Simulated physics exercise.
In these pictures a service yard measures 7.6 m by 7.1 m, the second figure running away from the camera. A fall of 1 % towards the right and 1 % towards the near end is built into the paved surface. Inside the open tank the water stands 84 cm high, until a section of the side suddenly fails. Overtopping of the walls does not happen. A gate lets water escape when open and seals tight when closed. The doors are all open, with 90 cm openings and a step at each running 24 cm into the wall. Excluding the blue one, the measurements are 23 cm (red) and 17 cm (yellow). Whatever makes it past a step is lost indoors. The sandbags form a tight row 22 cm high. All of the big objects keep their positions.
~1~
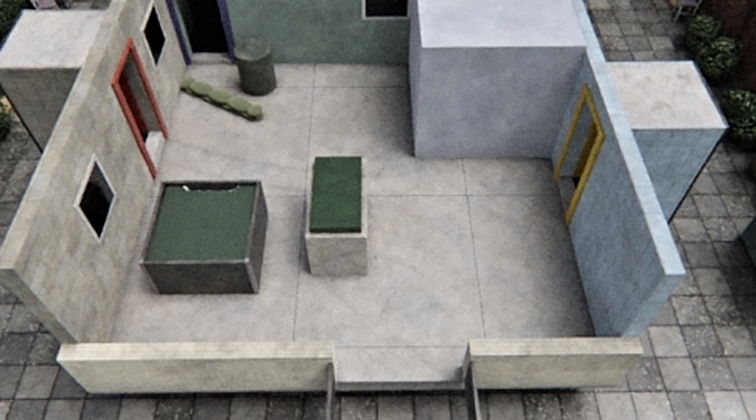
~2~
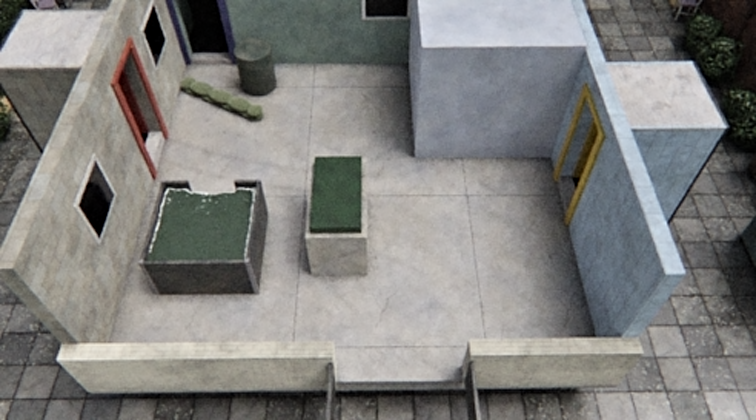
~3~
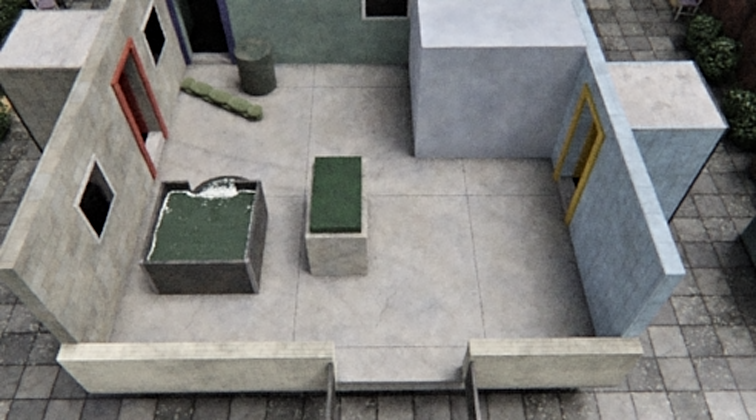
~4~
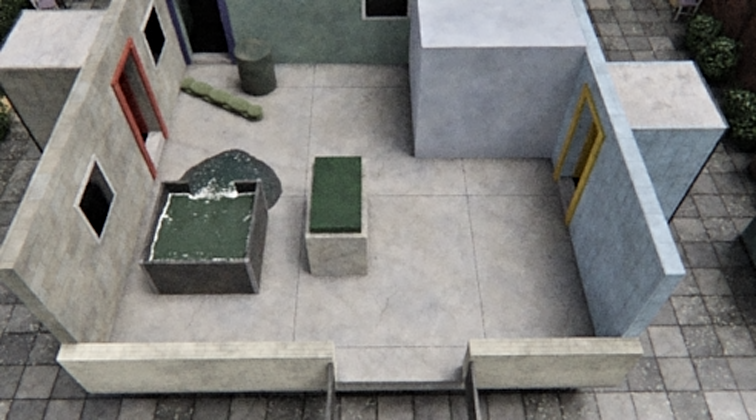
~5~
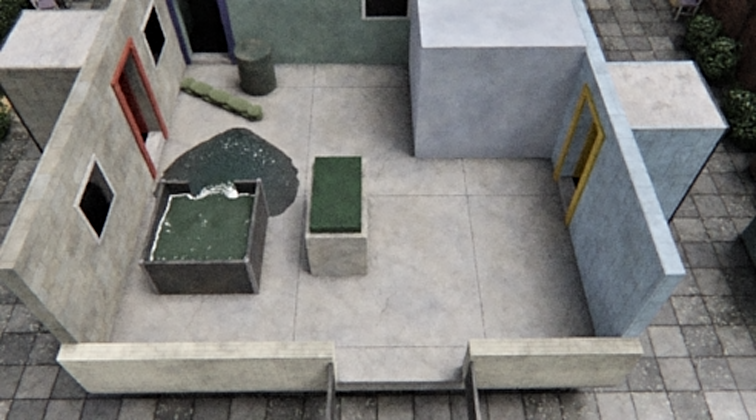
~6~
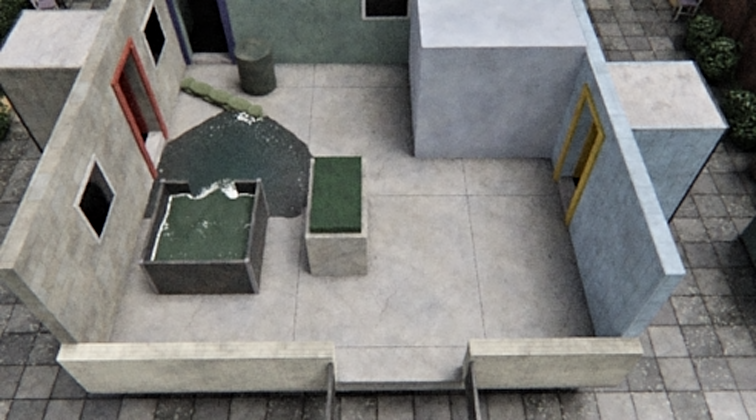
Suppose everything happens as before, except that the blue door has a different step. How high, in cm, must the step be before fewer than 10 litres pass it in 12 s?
About 16 cm.
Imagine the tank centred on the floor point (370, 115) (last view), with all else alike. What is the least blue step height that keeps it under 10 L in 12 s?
Then it needs to be around 24 cm high.
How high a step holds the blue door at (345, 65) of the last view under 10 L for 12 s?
Something near 14.5 cm.
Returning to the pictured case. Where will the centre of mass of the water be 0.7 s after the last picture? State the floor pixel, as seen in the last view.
Centre of the water: Approx. (223, 199) px.
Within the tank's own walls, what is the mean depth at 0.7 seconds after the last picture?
Mean depth: Approx. 49 cm.
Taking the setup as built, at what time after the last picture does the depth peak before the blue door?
Near 1.8 seconds.
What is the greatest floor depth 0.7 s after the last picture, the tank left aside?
About 44 cm at most.
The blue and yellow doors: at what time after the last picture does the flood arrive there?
Arrival at blue is 1.0 seconds, at yellow 9.5 seconds.
Then, 0.7 s after the last picture water covers 30 % of the floor, deepest (44 cm) near (177, 99); it has not reached the blue door.
Then, 2.3 s after the last picture water covers 40 % of the floor, deepest (28 cm) near (406, 65); 11 cm at the blue door, 24 litres in over its 11 cm step.
Then, 11.3 s after the last picture water covers 95 % of the floor, deepest (10 cm) near (472, 365); 3 cm at the blue door, 27 litres in over its 11 cm step.
At the blue door as built, the water peaked near 17 cm, 1.7 s after the last picture.
With a step of 14.5 cm, 13 litres would have come in within the 12 s; with 20 cm, 3 litres. So under 10 litres takes about 16 cm.
